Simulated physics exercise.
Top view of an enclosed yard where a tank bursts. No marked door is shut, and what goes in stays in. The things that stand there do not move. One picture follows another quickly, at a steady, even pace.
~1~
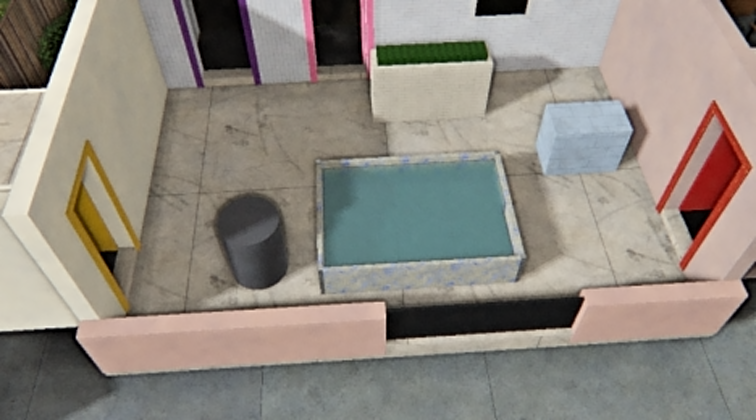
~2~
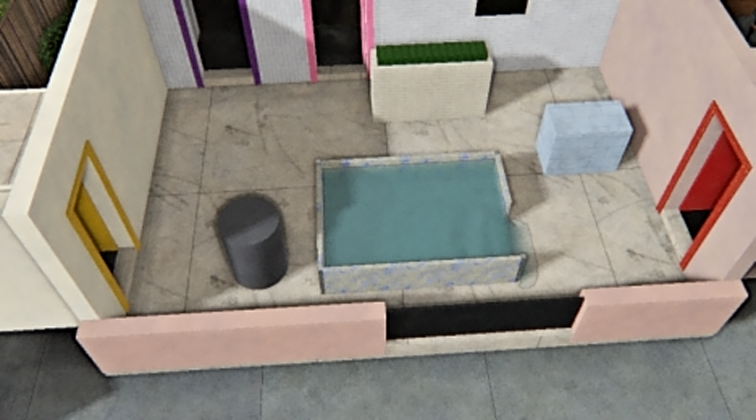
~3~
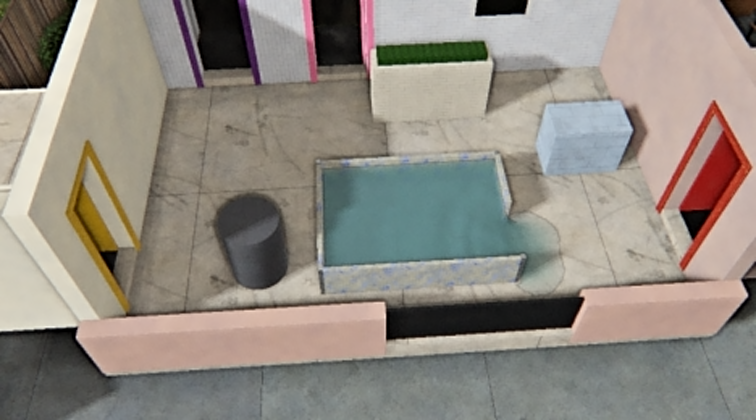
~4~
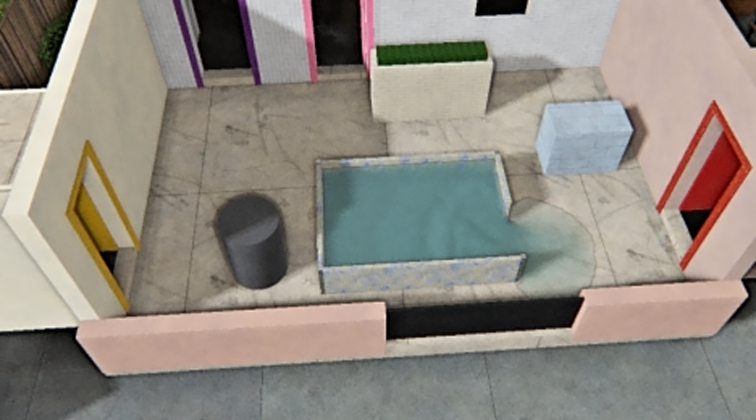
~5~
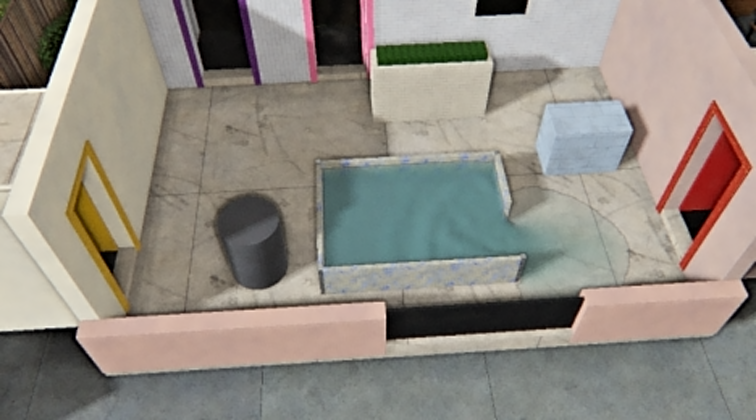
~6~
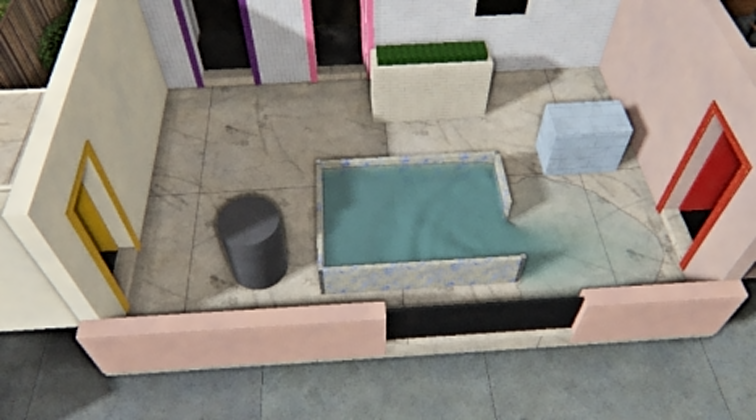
Water in a rectangular tank in an enclosed yard lies still, then pours out through a gap in the tank's right side and spreads across the paved floor toward the right, while the dark cylinder, pale blue block and planter stay put.
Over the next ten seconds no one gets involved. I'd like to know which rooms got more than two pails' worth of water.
Sure: The pink door got no more than that; the purple door got no more than that; the red door got more than that; the yellow door got no more than that.
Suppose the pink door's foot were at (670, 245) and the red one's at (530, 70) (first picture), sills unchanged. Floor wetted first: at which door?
It's the pink one.
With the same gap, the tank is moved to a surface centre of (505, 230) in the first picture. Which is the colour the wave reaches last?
That would be the door marked purple.
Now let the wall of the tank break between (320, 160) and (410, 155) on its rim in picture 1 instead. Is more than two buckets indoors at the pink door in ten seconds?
Then: Pink door is over.
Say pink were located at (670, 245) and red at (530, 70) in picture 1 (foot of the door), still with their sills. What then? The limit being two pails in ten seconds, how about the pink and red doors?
Pink: Exceeds the limit. Red: Falls short.
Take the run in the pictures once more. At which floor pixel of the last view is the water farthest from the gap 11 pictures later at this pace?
By then the tip should be at about (613, 107).
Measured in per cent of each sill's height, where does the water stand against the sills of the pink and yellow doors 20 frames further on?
I'd put the first at close to 0 per cent and the second at close to 0 per cent.
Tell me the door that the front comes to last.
My answer: The yellow-painted one.
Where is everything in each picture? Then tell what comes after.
The water tank at (415, 211) is whole and still, in the first picture.
The front is at (530, 281), out from the gap at (509, 244), in the second picture.
The front is at (555, 280), out from the gap at (509, 246), in the third picture.
Water pours out at (509, 246) and has run to (584, 235), in the fourth picture.
Water pours out at (509, 246) and has run to (617, 237), in the fifth picture.
The front is at (657, 255), out from the gap at (509, 246), in the sixth picture.
A moment on, water covers 15 % of the floor; the pink door not reached, the purple door not reached, the red door under two buckets in, the yellow door not reached.
Next, water covers 20 % of the floor; the pink door not reached, the purple door not reached, the red door over two buckets in, the yellow door not reached.
Then, water covers 25 % of the floor; the pink door not reached, the purple door not reached, the red door far over two buckets in, the yellow door not reached.
Later, water covers 45 % of the floor; the pink door wet at the sill, nothing in, the purple door not reached, the red door far over two buckets in, the yellow door not reached.
In the end, water covers 85 % of the floor; the pink door wet at the sill, nothing in, the purple door wet at the sill, nothing in, the red door far over two buckets in, the yellow door wet at the sill, nothing in.
